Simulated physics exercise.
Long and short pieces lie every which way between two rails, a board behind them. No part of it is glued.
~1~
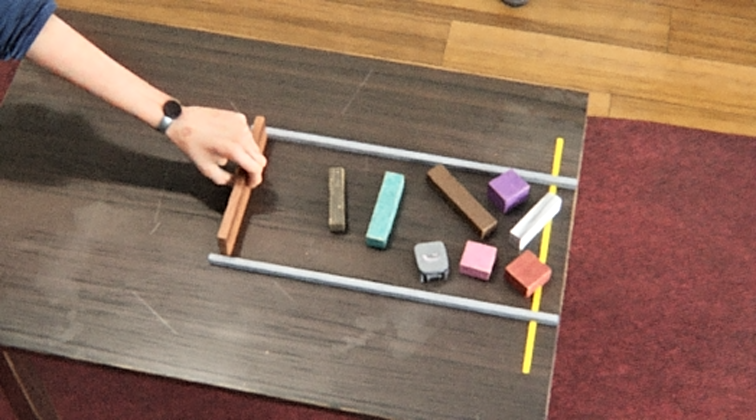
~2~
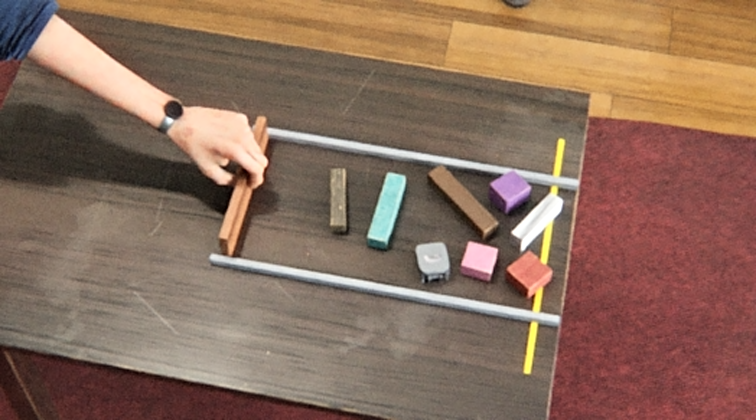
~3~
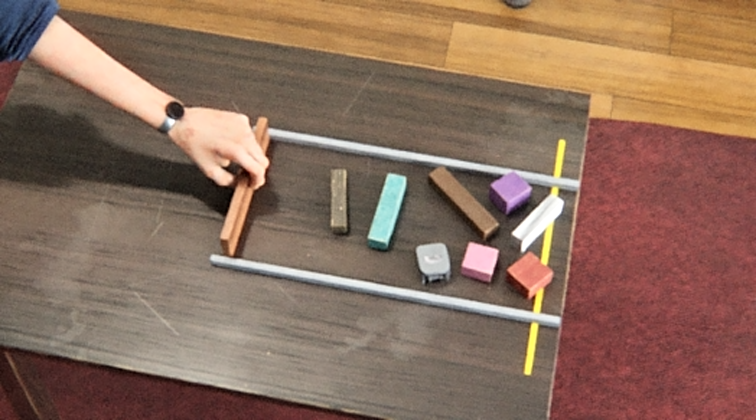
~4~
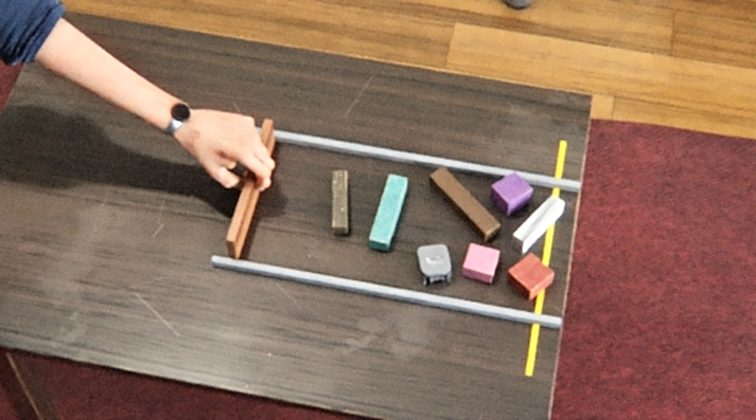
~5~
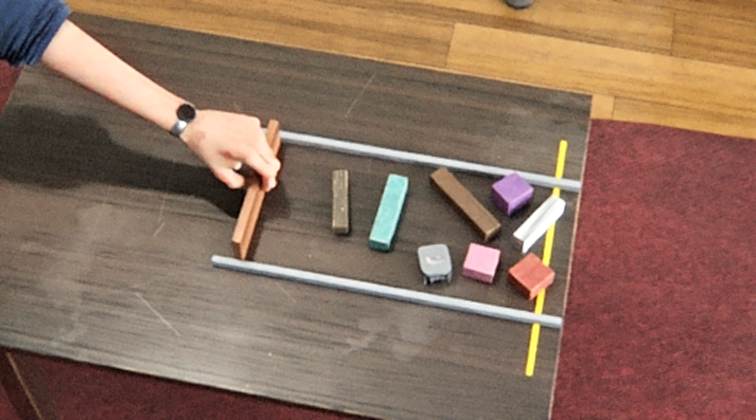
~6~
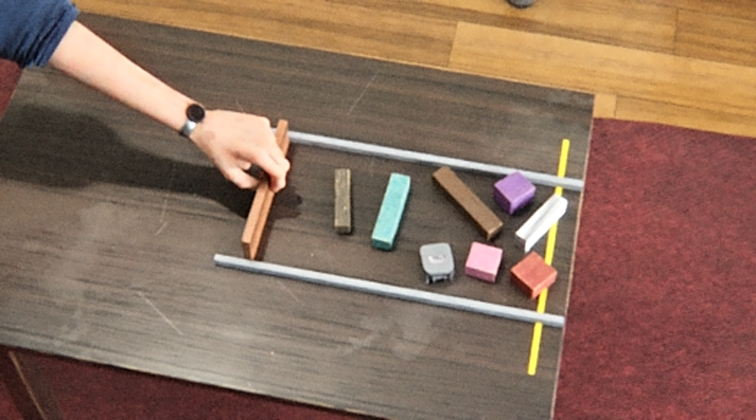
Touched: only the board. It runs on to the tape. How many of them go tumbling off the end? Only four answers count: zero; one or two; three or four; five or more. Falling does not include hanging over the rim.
Fallen: Five plus.
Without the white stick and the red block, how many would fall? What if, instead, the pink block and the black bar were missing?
That gives 3 in the first case, then 4 in the second.
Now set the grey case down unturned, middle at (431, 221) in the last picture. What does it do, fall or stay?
Lab note: It goes off the edge.
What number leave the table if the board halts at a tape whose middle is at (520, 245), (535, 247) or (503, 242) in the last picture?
Going through them in order, you'd see 3, 5 and 1.
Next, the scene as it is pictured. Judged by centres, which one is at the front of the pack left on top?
Turquoise bar.
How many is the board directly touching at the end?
2.
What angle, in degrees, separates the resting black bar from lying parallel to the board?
The angle comes out near 0 degrees.
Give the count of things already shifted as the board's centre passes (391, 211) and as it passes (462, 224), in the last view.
At the first spot 2, then 8.
Soon after, none off yet; red block at rest near (533, 276); white stick at rest near (541, 222); purple block at rest near (514, 193).
Then, none off yet; red block moving near (538, 277); white stick moved a little near (553, 230); purple block moved about its own width near (537, 194).
At rest, the number that fall off is five or more; fallen, brown stick, pink block, purple block, white stick and red block.
